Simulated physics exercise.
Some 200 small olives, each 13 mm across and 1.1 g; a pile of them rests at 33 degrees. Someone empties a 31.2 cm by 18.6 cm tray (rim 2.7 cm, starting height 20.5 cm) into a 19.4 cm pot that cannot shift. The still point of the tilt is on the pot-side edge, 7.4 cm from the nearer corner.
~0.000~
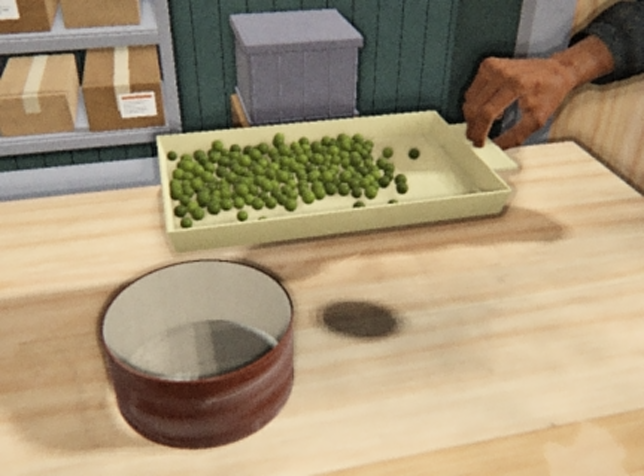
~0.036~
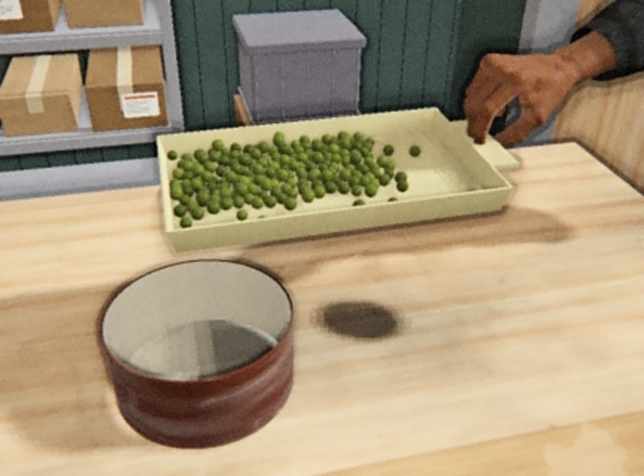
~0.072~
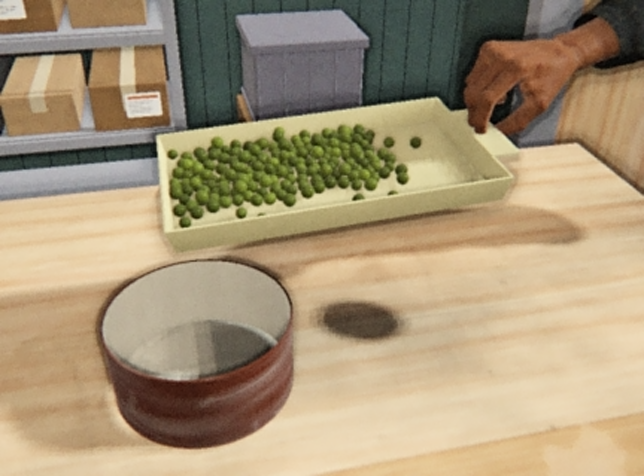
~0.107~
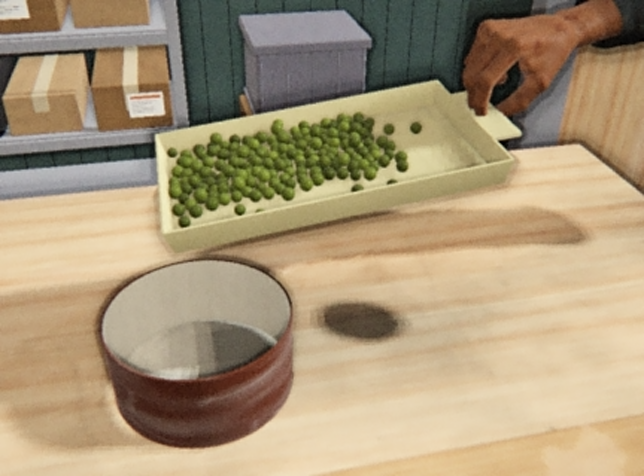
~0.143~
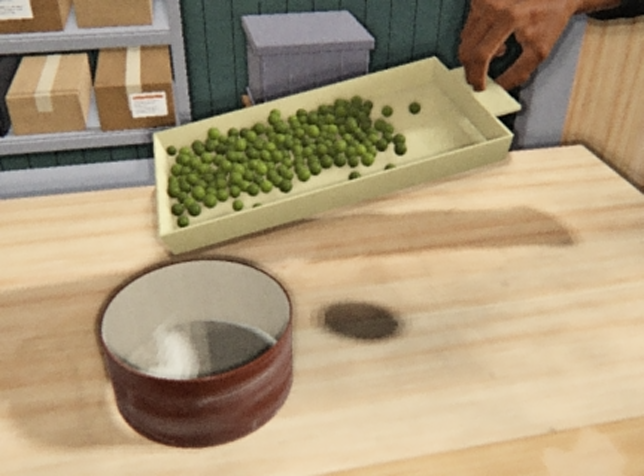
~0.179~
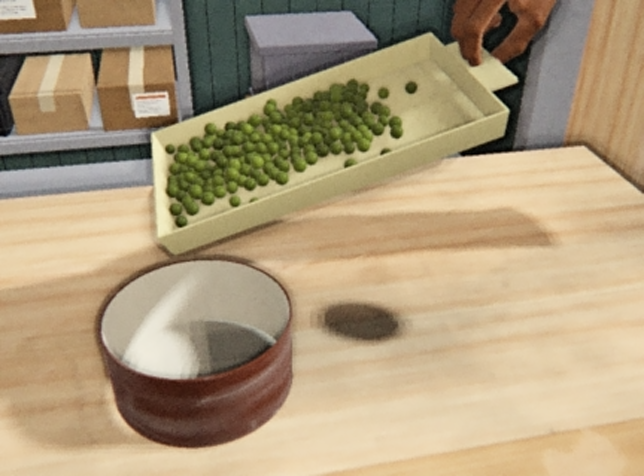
At first, a shallow pale-yellow tray with a pile of small green olives lies almost level behind a round reddish-brown pot on a wooden table, a hand at its right end. The hand then raises that end steadily, tilting the tray down toward the left, while the olives stay bunched inside.
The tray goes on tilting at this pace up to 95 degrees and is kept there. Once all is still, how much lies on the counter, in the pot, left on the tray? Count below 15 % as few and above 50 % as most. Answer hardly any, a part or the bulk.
Counter: The bulk, pot: A part, tray: Hardly any.
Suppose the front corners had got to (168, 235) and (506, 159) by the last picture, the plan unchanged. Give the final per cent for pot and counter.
Pot 80, counter 20.
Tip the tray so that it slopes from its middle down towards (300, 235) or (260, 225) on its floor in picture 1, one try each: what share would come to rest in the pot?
Some 70 and 75 per cent.
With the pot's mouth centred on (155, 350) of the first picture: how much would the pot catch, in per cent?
Some 75 per cent.
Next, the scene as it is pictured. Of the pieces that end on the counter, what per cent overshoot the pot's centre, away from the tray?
Some 100 per cent.
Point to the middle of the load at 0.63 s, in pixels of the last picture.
At about (159, 167).
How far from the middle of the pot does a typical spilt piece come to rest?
Some 20 cm.
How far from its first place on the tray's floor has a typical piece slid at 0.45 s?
Some 3 cm.
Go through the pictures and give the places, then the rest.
In the first picture, tray tilt 0 degrees, front corners at (174, 227) and (503, 188); middle of the pieces at (287, 172); pot at (199, 314).
In the second picture, tray tilt 1 degrees, front corners at (173, 227) and (504, 185); middle of the pieces at (287, 171).
In the third picture, tray tilt 3 degrees, front corners at (171, 228) and (505, 175), lowest corner left front; middle of the pieces at (287, 166).
In the fourth picture, tray tilt 7 degrees, front corners at (169, 229) and (505, 158), lowest corner left front; middle of the pieces at (286, 159).
In the fifth picture, tray tilt 12 degrees, front corners at (166, 230) and (504, 134), lowest corner left front; middle of the pieces at (283, 150).
In the sixth picture, tray tilt 17 degrees, front corners at (163, 232) and (500, 110), lowest corner left front; middle of the pieces at (280, 141); pot at (197, 312). Its pace works out near 145 degrees a second.
After 0.45 s, tilt 56 degrees; the tray holds 100 %, the pot 0 %.
After 0.63 s, tilt 82 degrees; the tray holds 90 %, the pot 0 %.
Then, at 0.93 s, tilt 95 degrees; the tray holds 10 %, the pot 25 %.
By 1.8 s all is still; counter 55 %, pot 45 %, tray 0 %.
